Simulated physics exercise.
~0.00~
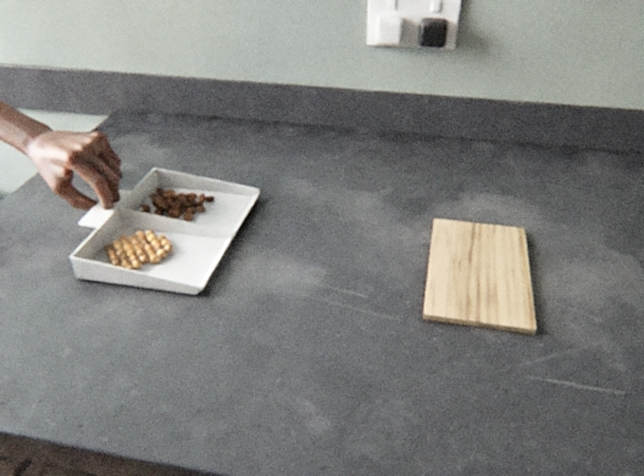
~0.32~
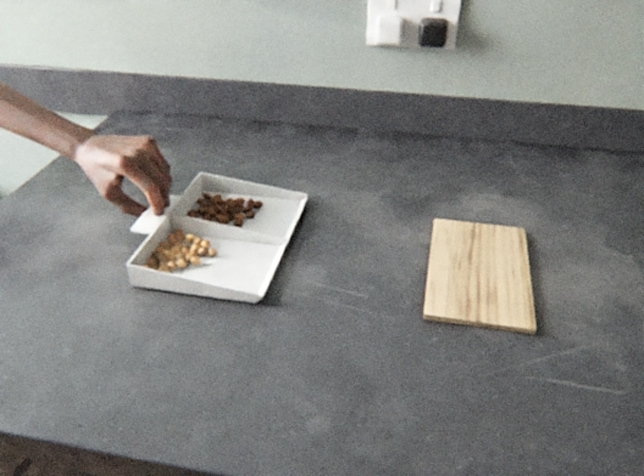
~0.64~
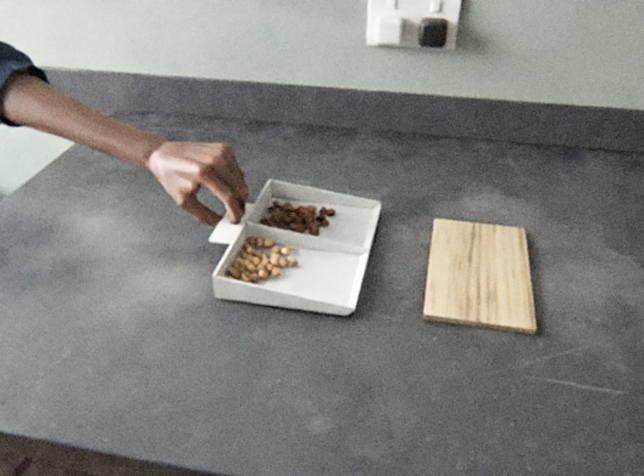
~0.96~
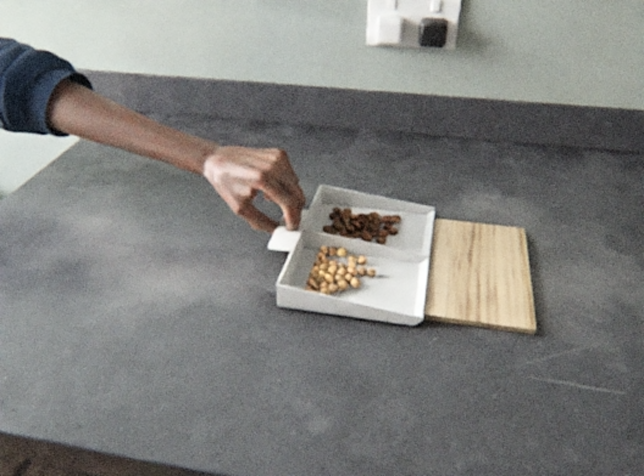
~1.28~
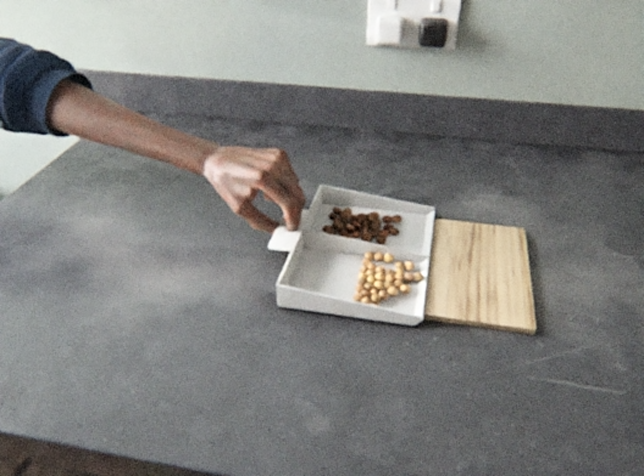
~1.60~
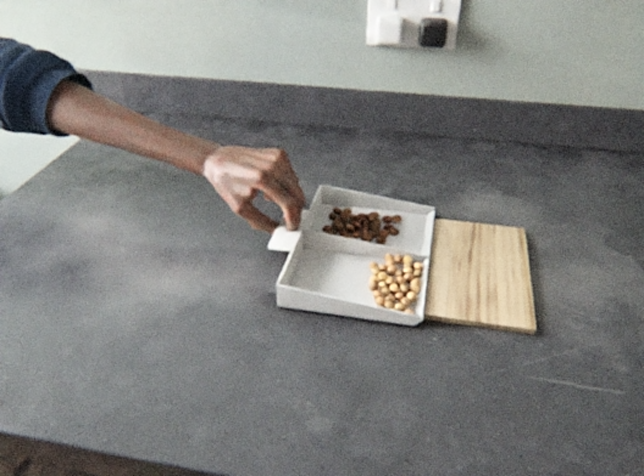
The video shows a hand pushing a divided white tray of tan, nut-like pieces and dark brown pieces rightward across a grey countertop until it stops against a wooden board. The tan pieces slide to the tray's right end, while the dark ones barely shift, and everything stays inside.
